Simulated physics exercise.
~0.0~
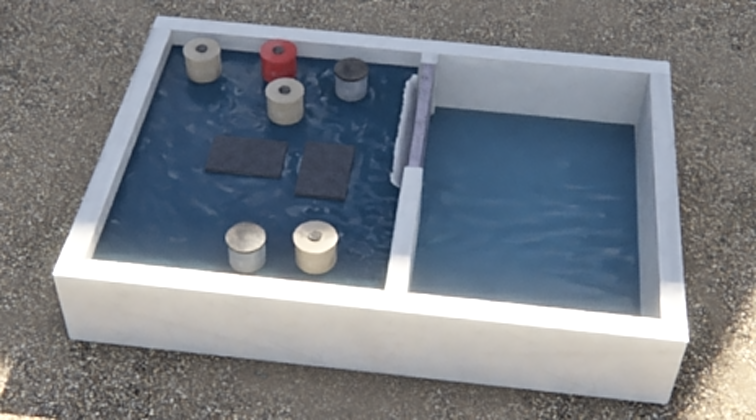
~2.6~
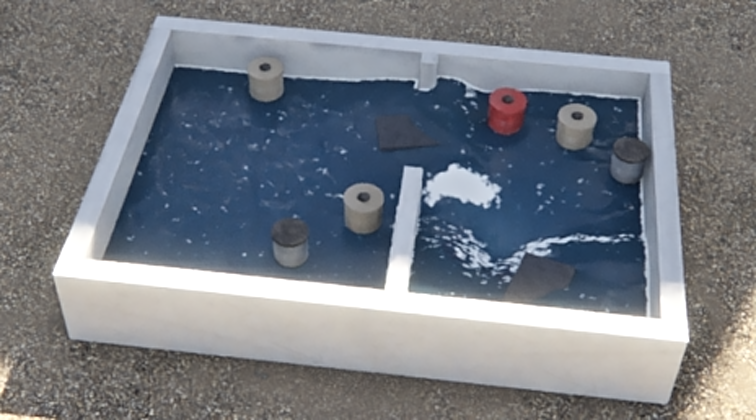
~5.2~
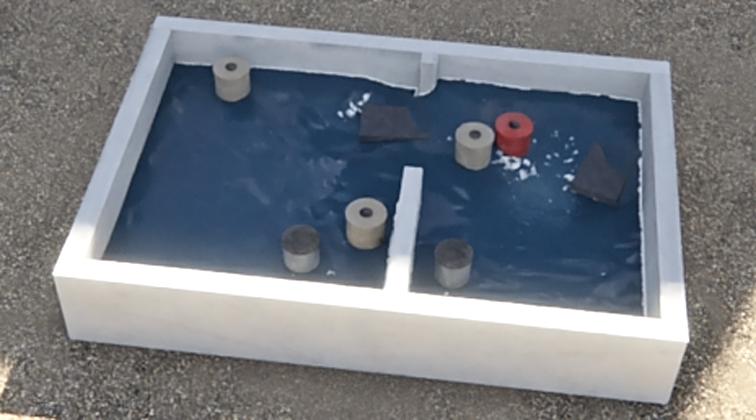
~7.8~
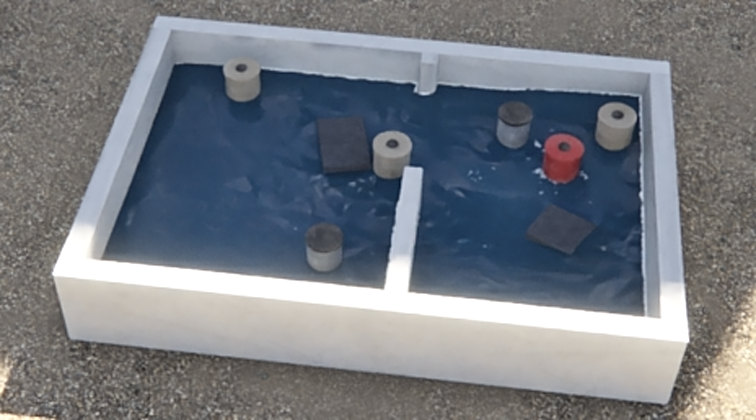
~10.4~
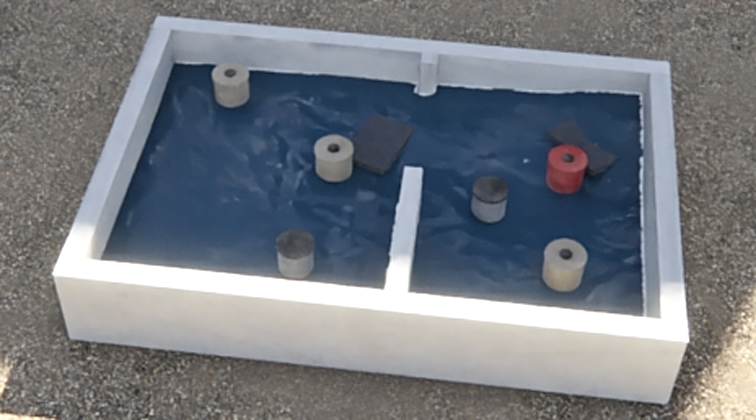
White walled basin with its dividing gate gone, water surging right and carrying a red tub past the wall, everything left floating.
